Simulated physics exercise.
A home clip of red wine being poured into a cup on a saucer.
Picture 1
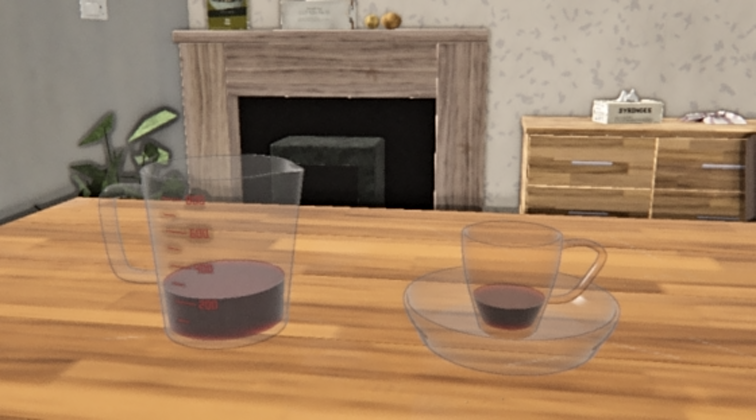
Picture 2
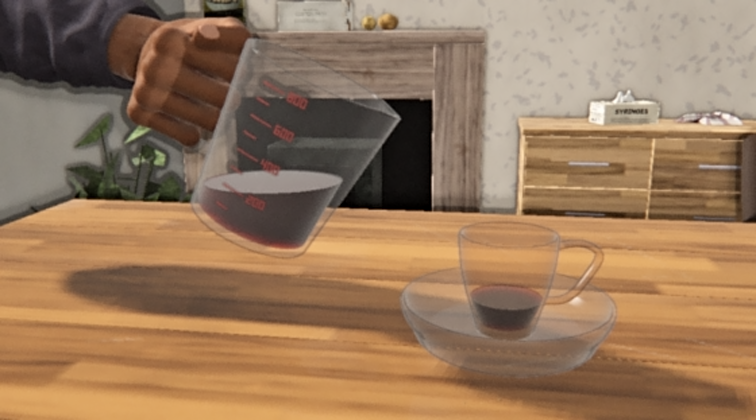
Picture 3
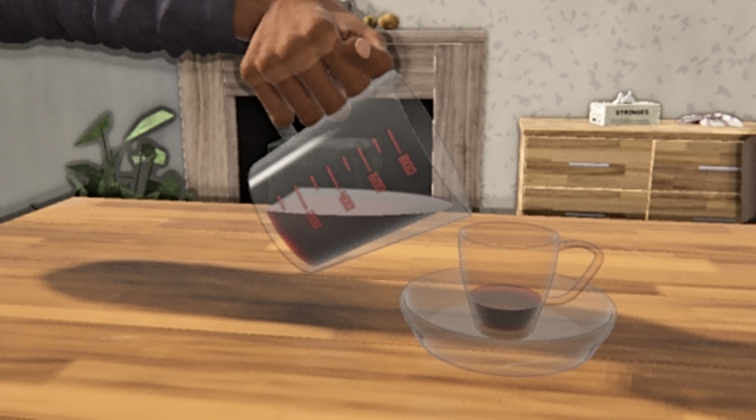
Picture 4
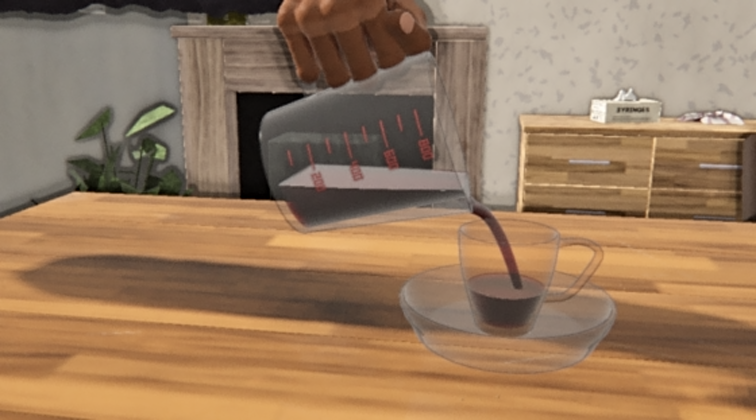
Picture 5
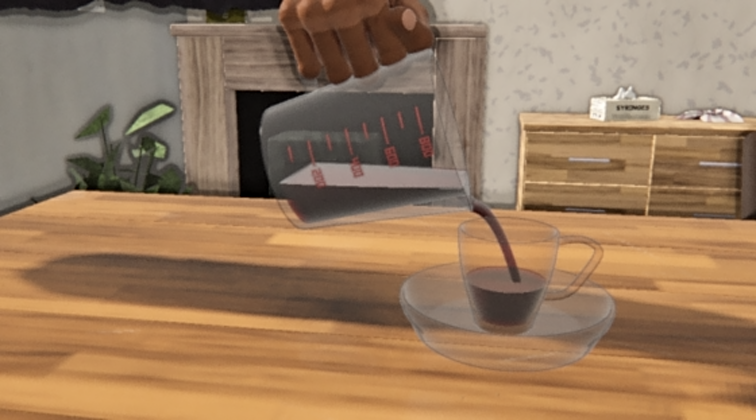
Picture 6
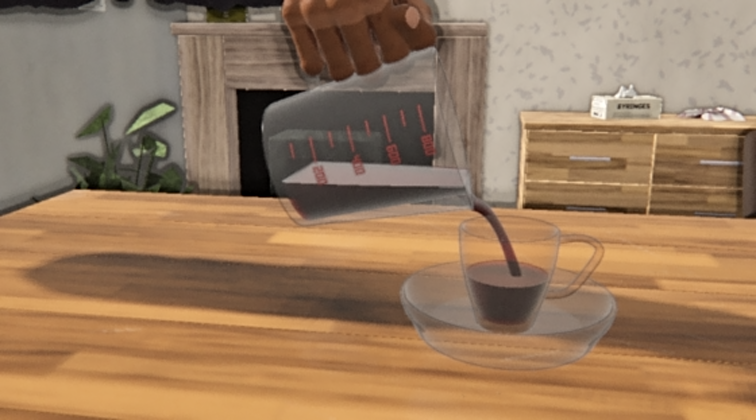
On a wooden table, a hand lifts a measuring jug and pours red wine into a cup.
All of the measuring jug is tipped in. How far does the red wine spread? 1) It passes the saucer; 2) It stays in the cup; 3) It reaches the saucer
The answer is 3.
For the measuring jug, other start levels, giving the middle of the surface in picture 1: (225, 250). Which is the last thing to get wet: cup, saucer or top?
Outcome: Overflow to saucer only.
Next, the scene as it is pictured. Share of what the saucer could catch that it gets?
The saucer ends up around 10 % full.
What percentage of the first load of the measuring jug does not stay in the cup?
About 20 per cent.
Soon after, the cup is nearly full; the saucer is dry.
Later, the cup is full to the brim; the saucer is wet, with room to spare.
In the end, the cup is full to the brim; the saucer is wet, with room to spare.
